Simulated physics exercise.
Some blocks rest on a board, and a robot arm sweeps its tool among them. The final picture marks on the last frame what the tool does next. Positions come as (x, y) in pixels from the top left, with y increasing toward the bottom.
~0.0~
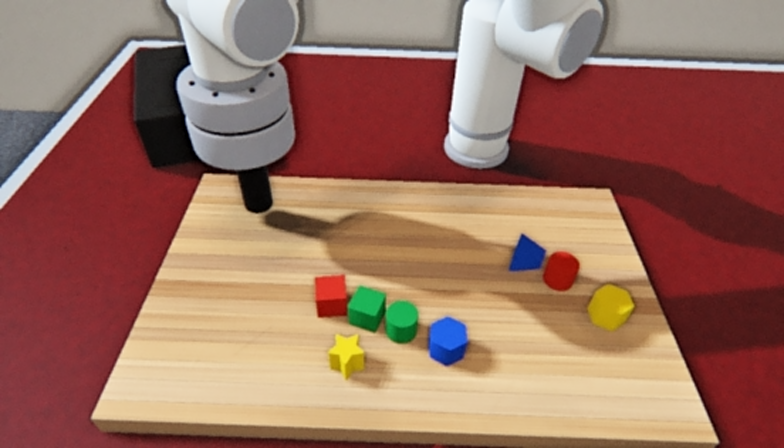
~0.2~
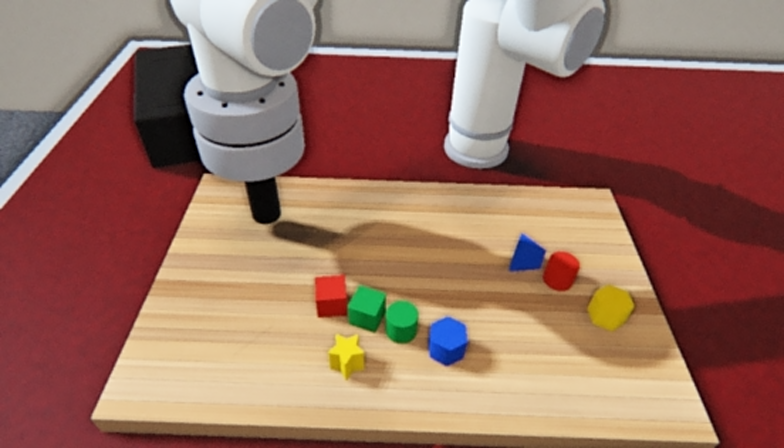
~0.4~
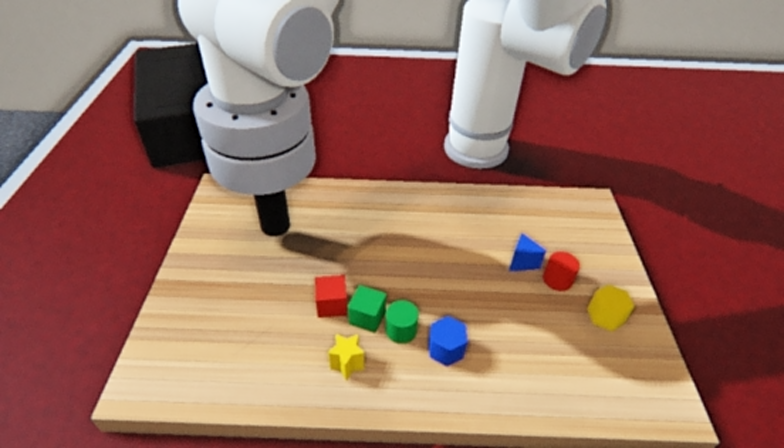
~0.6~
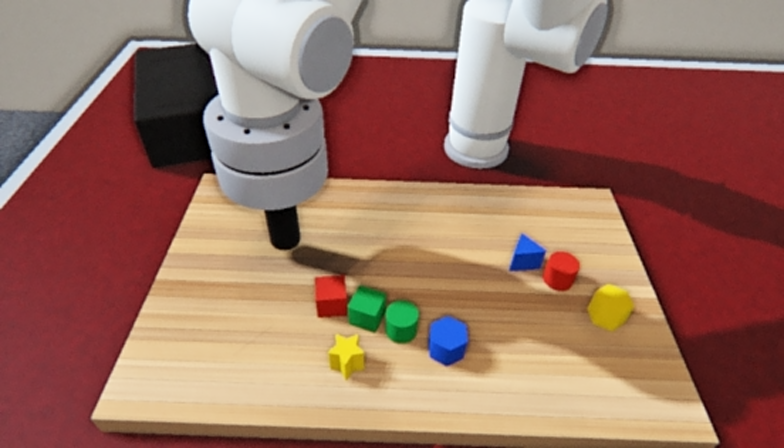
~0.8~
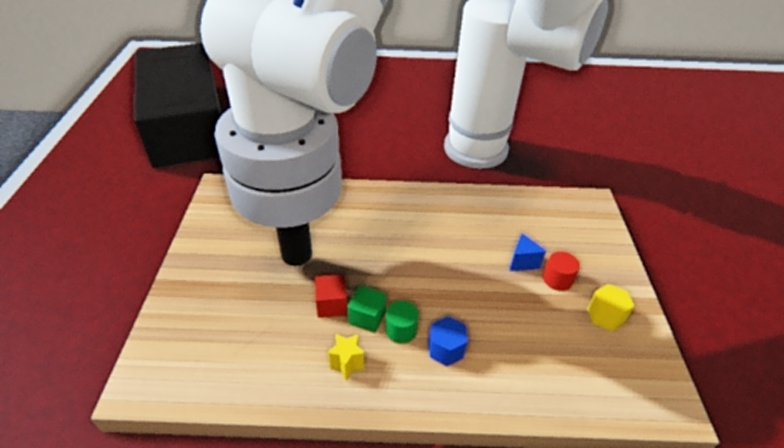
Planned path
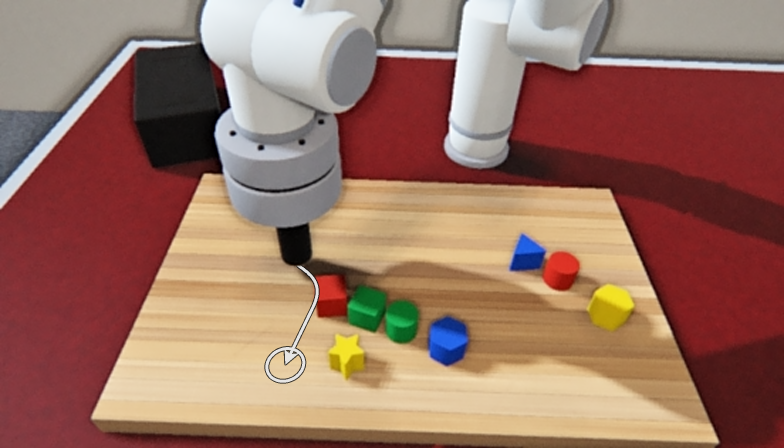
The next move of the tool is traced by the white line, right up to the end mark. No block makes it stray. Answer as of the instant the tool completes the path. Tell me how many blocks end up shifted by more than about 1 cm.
The result: One block.
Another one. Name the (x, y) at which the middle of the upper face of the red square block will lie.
Its top centre is at about (335, 311).
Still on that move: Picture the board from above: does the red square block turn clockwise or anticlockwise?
Seen from overhead, it turns anticlockwise.
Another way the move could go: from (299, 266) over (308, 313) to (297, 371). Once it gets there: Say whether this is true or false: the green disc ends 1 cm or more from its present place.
That statement is accurate.
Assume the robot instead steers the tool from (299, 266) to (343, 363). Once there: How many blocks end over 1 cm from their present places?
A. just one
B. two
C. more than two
C (more than two)
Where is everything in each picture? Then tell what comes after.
Tip of the tool (259, 205), middles of tops, red square block (330, 287), yellow star (346, 347), green square block (367, 300), in the first picture.
Tool (267, 216), nothing pushed, in the second picture.
Tool (276, 228), nothing pushed, in the third picture.
Tool (286, 241), nothing pushed, in the fourth picture.
Tool (297, 256), red square block (330, 287), yellow star (346, 347), green square block (367, 300), in the fifth picture.
The line goes from (299, 266) through (317, 292) and (304, 326) to (285, 364).
The first path, step by step. One third of the way, tool (316, 282); red square block (333, 294), turned 25° anticlockwise.
Two thirds of the way, tool (302, 317); red square block (336, 311), turned 65° anticlockwise; green square block (372, 302).
At the end, tool (283, 355); red square block (335, 311), turned 70° anticlockwise; yellow star unmoved; green square block (372, 302).
